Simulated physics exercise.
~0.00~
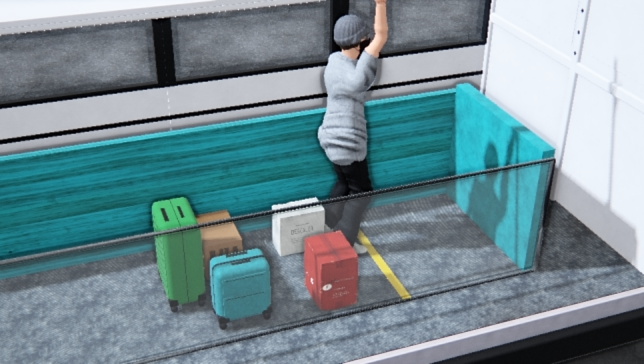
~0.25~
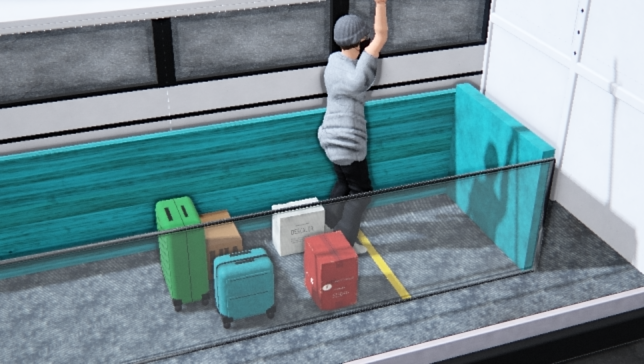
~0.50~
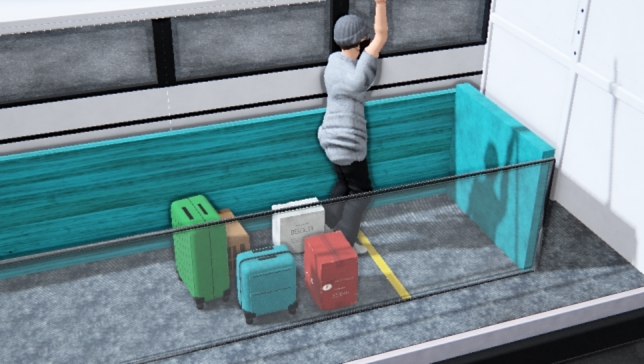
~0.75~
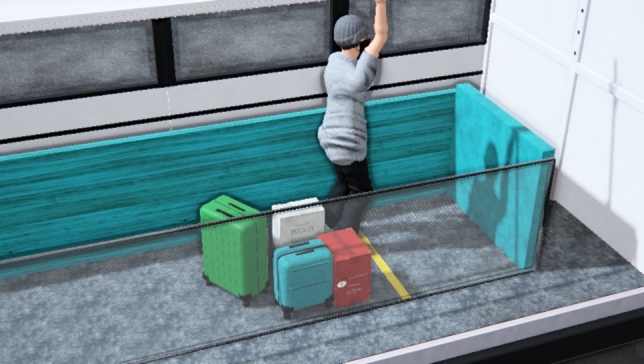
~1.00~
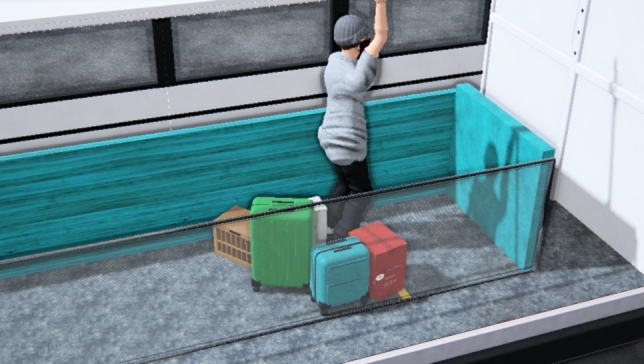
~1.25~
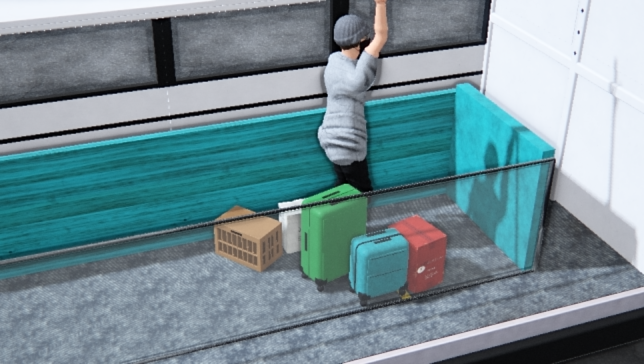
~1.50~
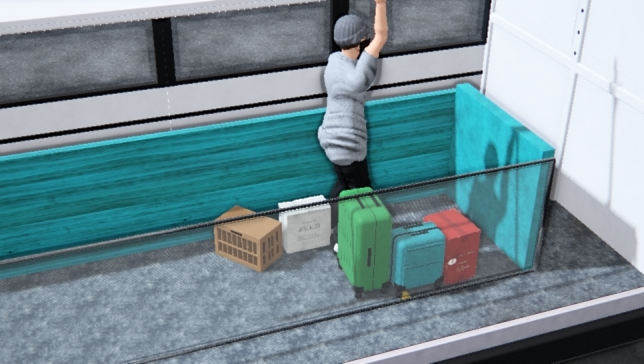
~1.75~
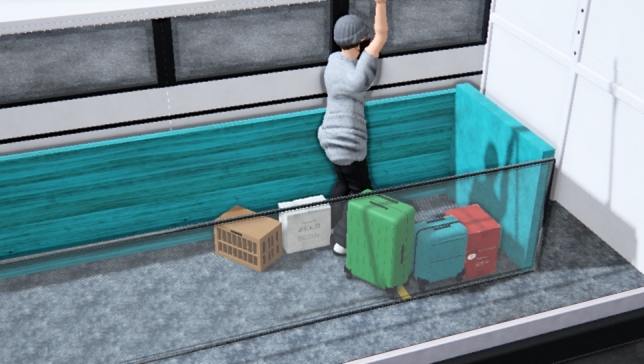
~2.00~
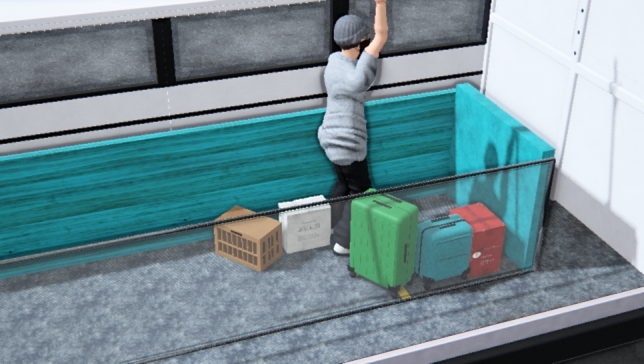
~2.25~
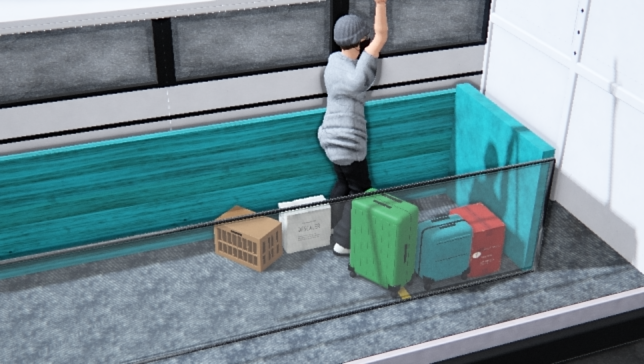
Several pieces of luggage slide right past a standing passenger, then stop, with the crate left behind.
